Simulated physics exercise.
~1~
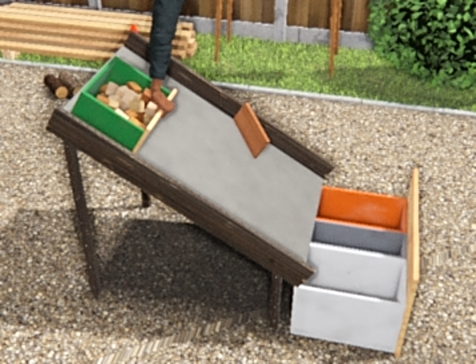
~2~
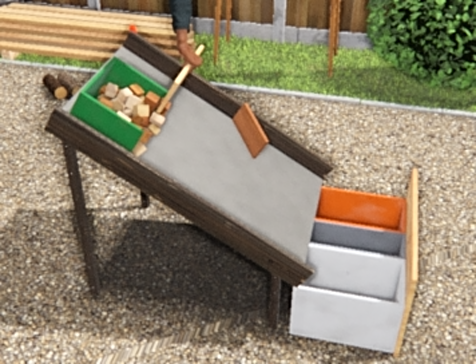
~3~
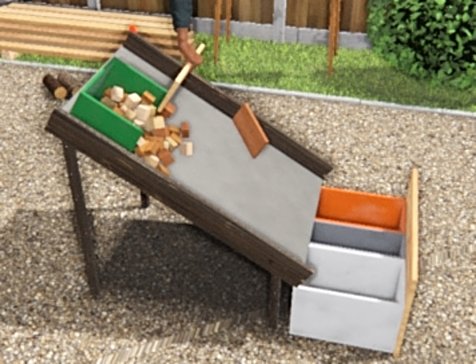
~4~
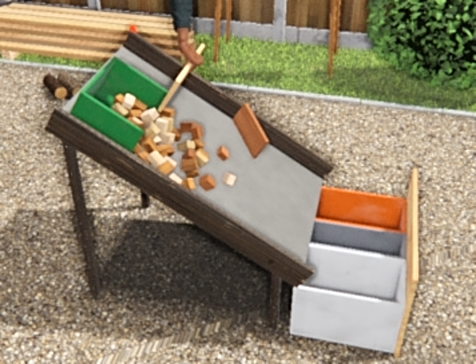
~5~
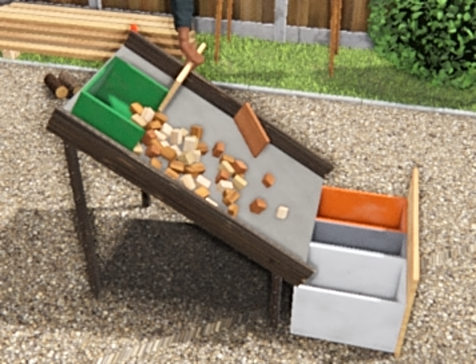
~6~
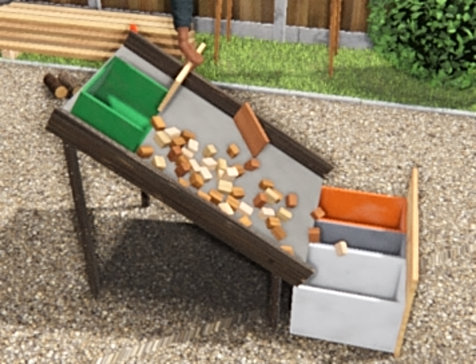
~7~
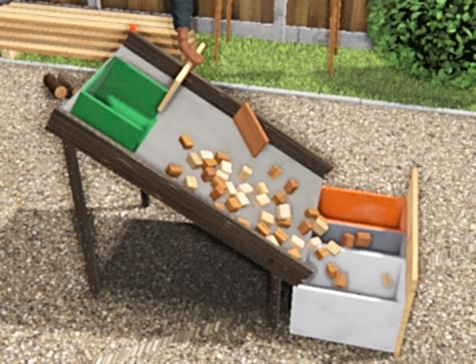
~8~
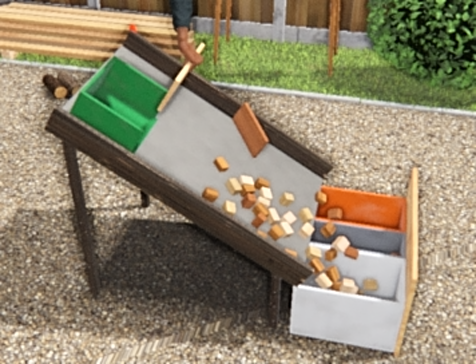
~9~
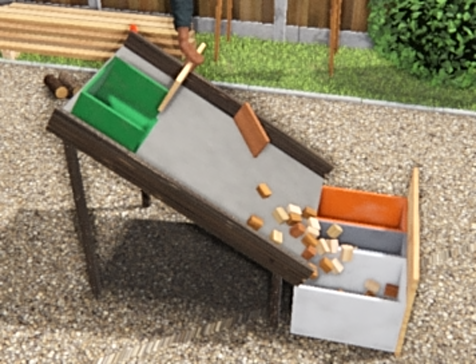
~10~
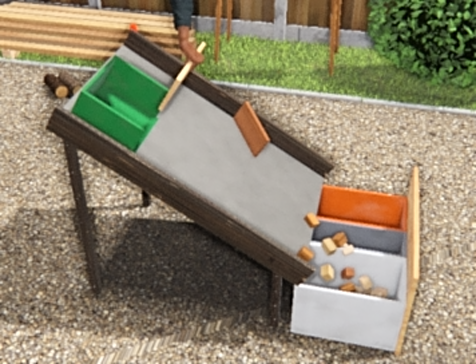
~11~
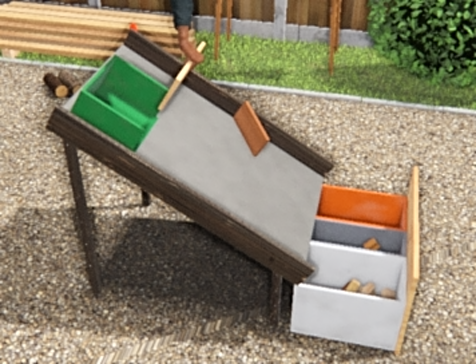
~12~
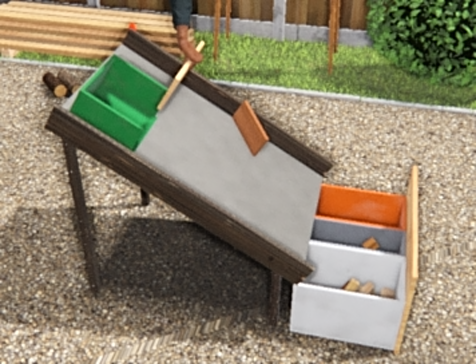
Wooden blocks tumble from the green pen down the sloping table, most landing in the white tote.
